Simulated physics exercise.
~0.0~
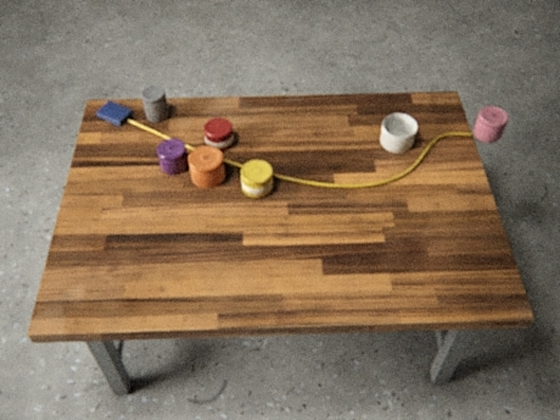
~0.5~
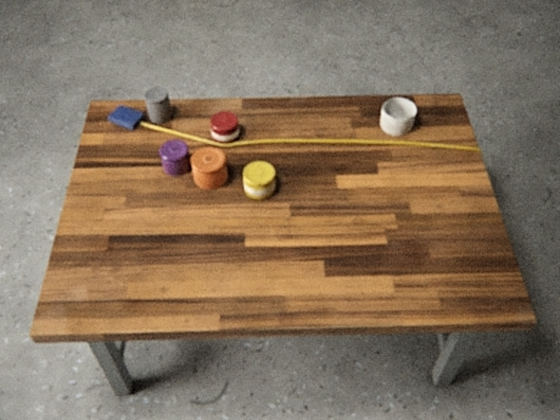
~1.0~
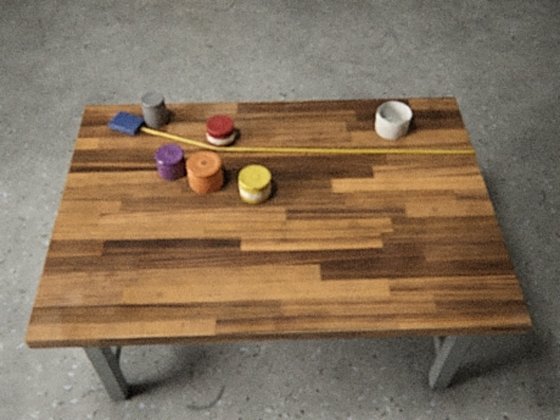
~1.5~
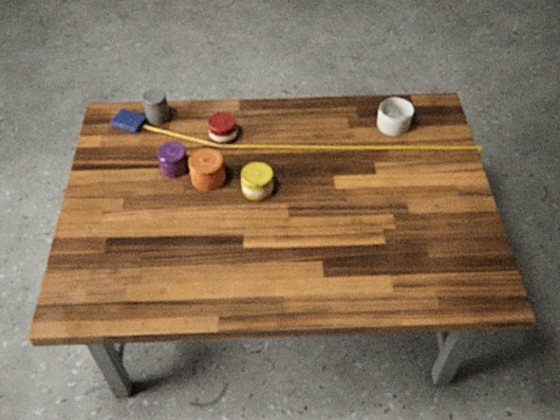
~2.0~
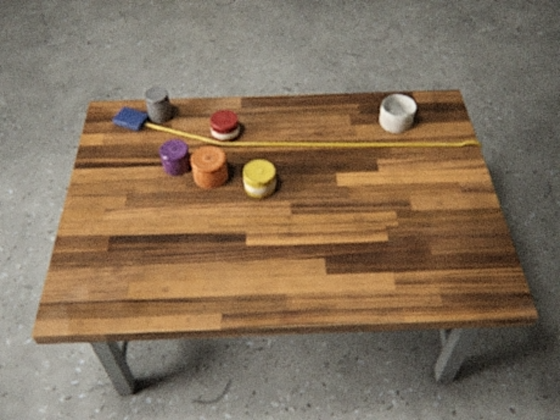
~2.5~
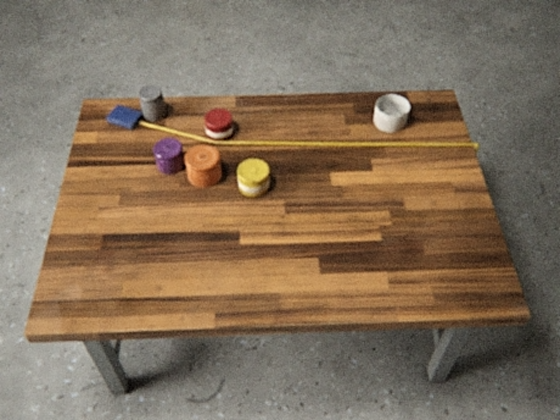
Wooden table with small colourful tubs, a pink one dropping off the right edge, pulling its yellow cord straight, the rest staying on.
